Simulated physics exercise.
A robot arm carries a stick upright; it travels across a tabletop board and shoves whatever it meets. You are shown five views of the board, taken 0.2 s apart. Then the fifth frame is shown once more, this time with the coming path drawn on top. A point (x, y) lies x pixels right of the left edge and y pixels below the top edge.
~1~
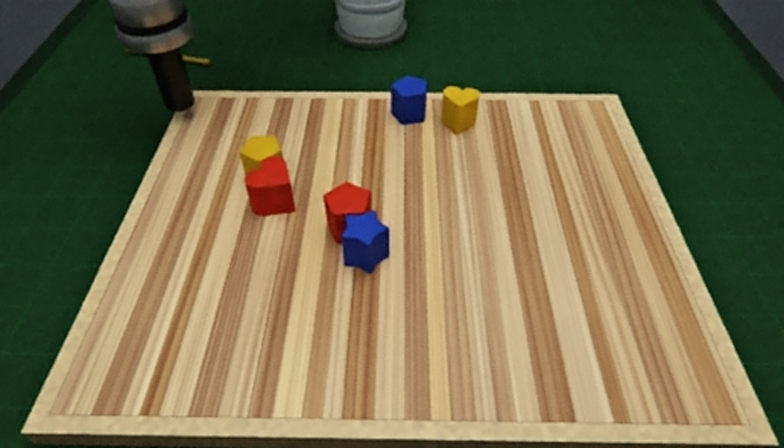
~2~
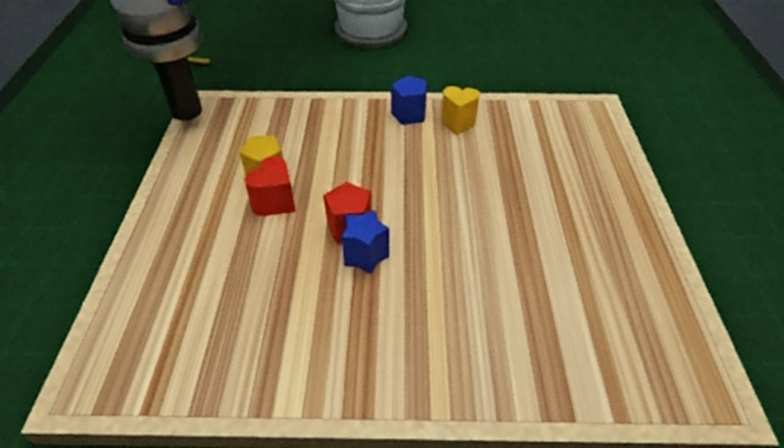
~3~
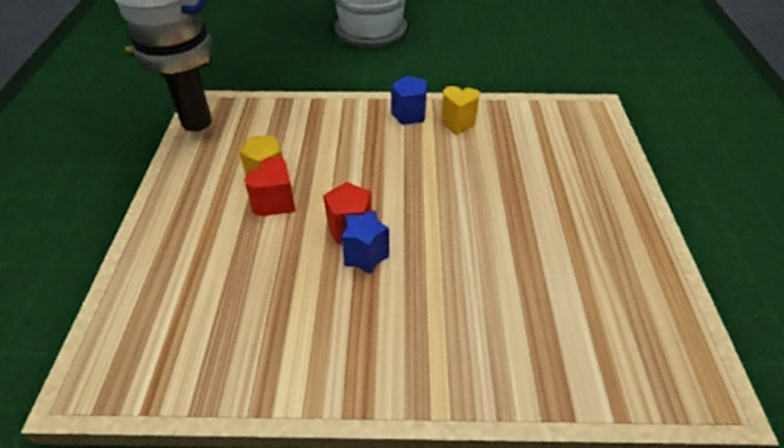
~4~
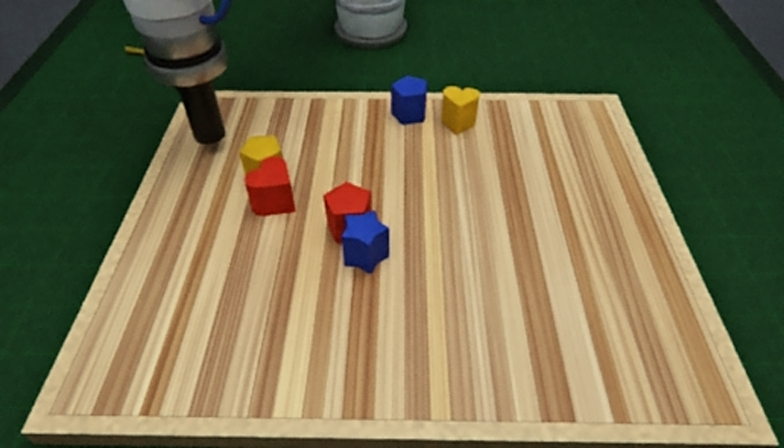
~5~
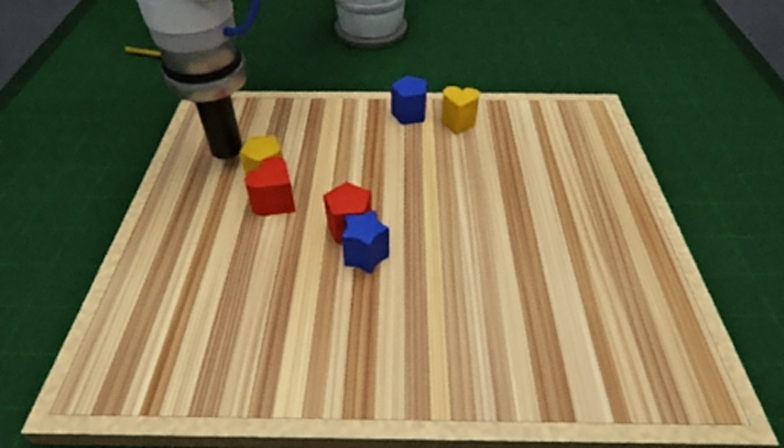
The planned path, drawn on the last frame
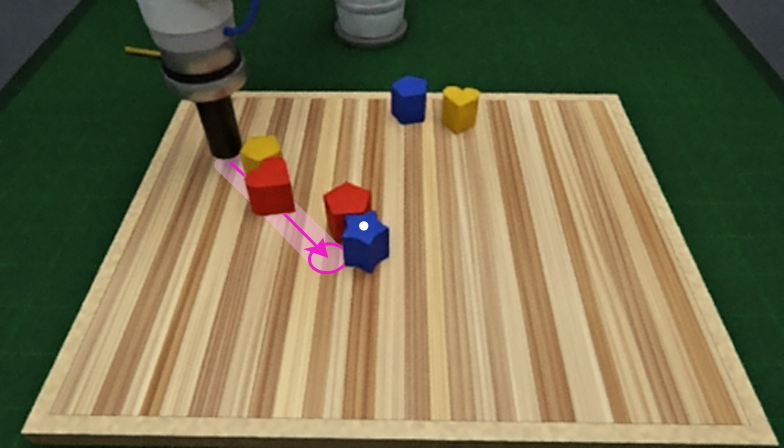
On a striped wooden board, a dark stick moves down and right toward still blocks.
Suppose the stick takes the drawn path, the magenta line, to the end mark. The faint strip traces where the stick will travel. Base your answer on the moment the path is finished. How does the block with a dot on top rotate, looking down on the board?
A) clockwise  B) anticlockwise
It's A.
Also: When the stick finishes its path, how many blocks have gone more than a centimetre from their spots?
My best guess is that three blocks or more move over 1 cm.
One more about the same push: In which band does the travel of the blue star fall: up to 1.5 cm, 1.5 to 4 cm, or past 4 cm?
Movement: 1.5 to 4 cm.
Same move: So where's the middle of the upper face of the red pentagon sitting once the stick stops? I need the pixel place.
It sits at (388, 191).
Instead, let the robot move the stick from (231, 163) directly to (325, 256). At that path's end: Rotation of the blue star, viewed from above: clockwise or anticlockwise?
The block turns clockwise.
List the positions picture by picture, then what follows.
The first frame shows tip of the stick at (180, 104), middles of tops, yellow pentagon at (261, 146), red heart-shaped block at (269, 173), red pentagon at (348, 198), blue star at (364, 226).
The second frame shows stick at (188, 112), nothing pushed.
The third frame shows stick at (197, 123), nothing pushed.
The fourth frame shows stick at (210, 135), nothing pushed.
The fifth frame shows stick at (227, 150), yellow pentagon at (261, 146), red heart-shaped block at (269, 173), red pentagon at (348, 198), blue star at (364, 226).
The line goes from (231, 163) directly to (328, 258); the dot is on the blue star.
On the path given first. One third of the way, stick at (258, 178); yellow pentagon at (291, 154), turned 40° anticlockwise; red heart-shaped block at (282, 179), turned 50° clockwise.
Two thirds of the way, stick at (291, 210); yellow pentagon at (295, 155), turned 55° anticlockwise; red heart-shaped block at (326, 197); red pentagon at (369, 197); blue star at (367, 228).
At the end, stick at (327, 245); yellow pentagon at (295, 155), turned 55° anticlockwise; red heart-shaped block at (359, 217), turned 60° anticlockwise; red pentagon at (388, 191), turned 35° anticlockwise; blue star at (387, 238), turned 30° clockwise.
